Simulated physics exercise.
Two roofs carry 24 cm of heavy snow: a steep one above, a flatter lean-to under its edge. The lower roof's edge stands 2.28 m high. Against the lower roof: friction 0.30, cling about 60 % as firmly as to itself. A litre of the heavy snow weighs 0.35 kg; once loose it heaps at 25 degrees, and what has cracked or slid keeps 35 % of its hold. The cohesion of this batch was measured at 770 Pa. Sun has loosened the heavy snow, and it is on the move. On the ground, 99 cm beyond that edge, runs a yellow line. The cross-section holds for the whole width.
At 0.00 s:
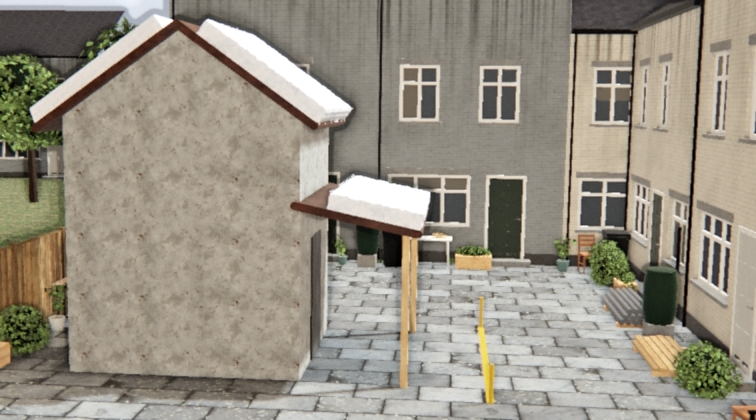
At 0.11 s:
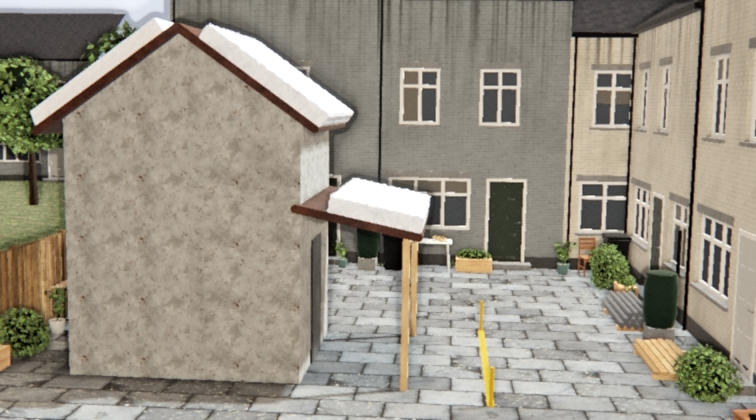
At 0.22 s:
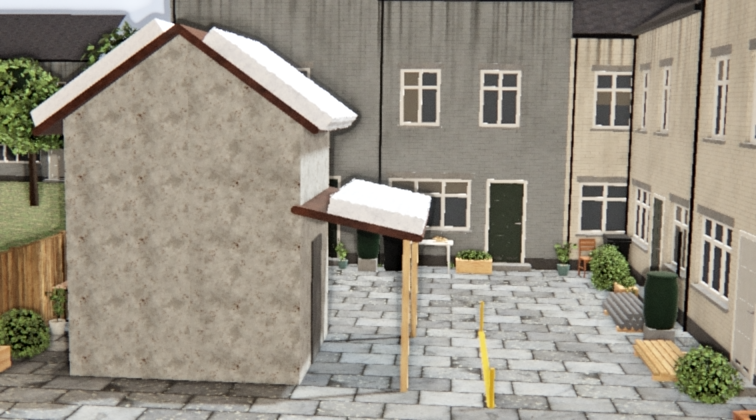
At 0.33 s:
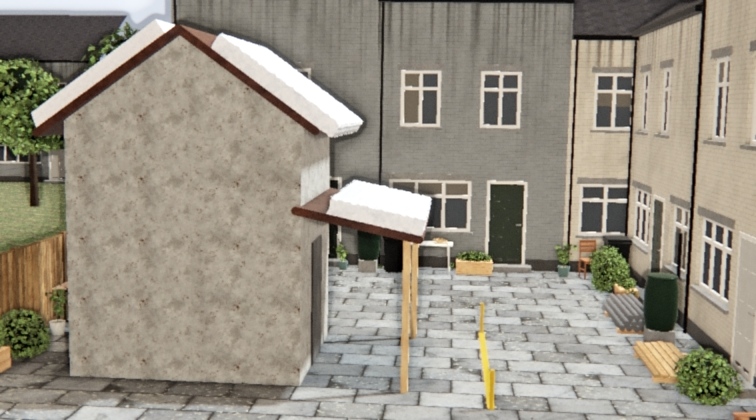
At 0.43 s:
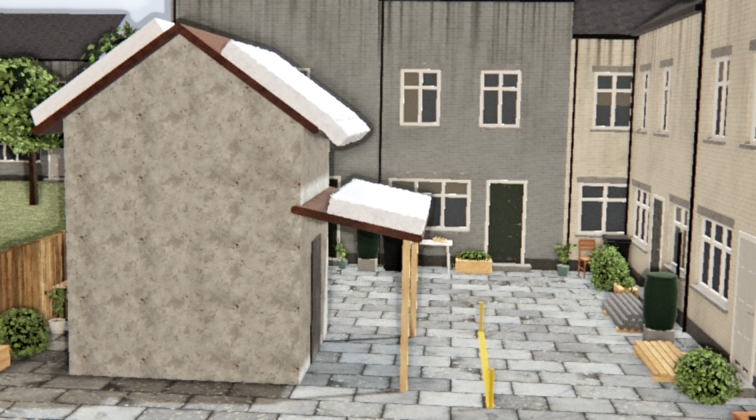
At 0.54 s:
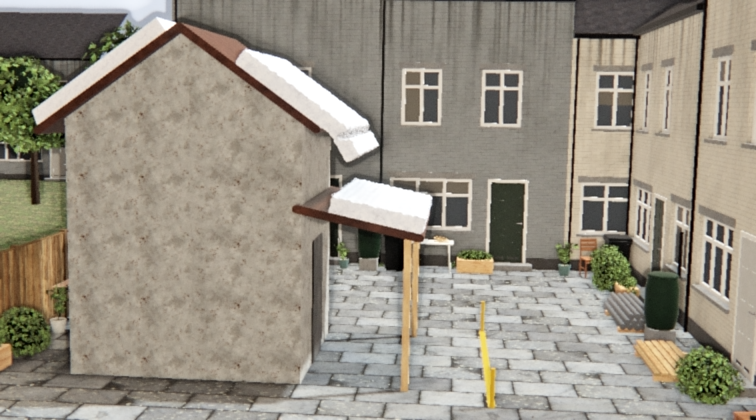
Thick snow sliding down the right slope of a steep roof, jutting past the edge above a snow-covered lean-to and cracking.
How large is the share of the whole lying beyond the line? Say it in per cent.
It comes to some 51 %.
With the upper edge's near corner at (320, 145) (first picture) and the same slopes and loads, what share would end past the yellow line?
Then about 30 %.
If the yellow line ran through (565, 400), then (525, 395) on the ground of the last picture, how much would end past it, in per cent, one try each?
In that order: 20 %, 35 %.
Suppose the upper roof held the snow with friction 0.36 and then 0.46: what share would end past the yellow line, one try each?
In turn about 30 %, 14 %.
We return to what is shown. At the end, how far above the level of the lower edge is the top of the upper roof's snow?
About 0.6 m.
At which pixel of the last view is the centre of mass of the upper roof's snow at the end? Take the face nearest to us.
Near (526, 364).
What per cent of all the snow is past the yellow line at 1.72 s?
Some 35 per cent.
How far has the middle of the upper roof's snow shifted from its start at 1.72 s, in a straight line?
Roughly 4.2 m.
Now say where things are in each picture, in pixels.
Leading edge of the heavy snow at (320, 111), in the first picture.
Leading edge of the heavy snow at (322, 115), its middle shifted 2.3 cm, 1 % of it past the upper edge, in one piece, in the second picture.
Leading edge of the heavy snow at (326, 119), its middle shifted 9.3 cm, 4 % of it past the upper edge, in one piece, in the third picture.
Leading edge of the heavy snow at (333, 126), its middle shifted 21 cm, 10 % of it past the upper edge, in one piece, in the fourth picture.
Leading edge of the heavy snow at (342, 129), its middle shifted 39 cm, 19 % of it past the upper edge, cracking, in the fifth picture.
Leading edge of the heavy snow at (354, 147), its middle shifted 62 cm, 30 % of it past the upper edge, cracking, in the sixth picture.
After 1.08 s, none is below the lower edge and 0 % is past the line.
After 1.72 s, 52 % is below the lower edge and 37 % is past the line.
After 2.36 s, 66 % is below the lower edge and 51 % is past the line.
After 3.00 s, 66 % is below the lower edge and 51 % is past the line.
After 3.10 s, at the end, 66 % is below the lower edge and 51 % is past the line.
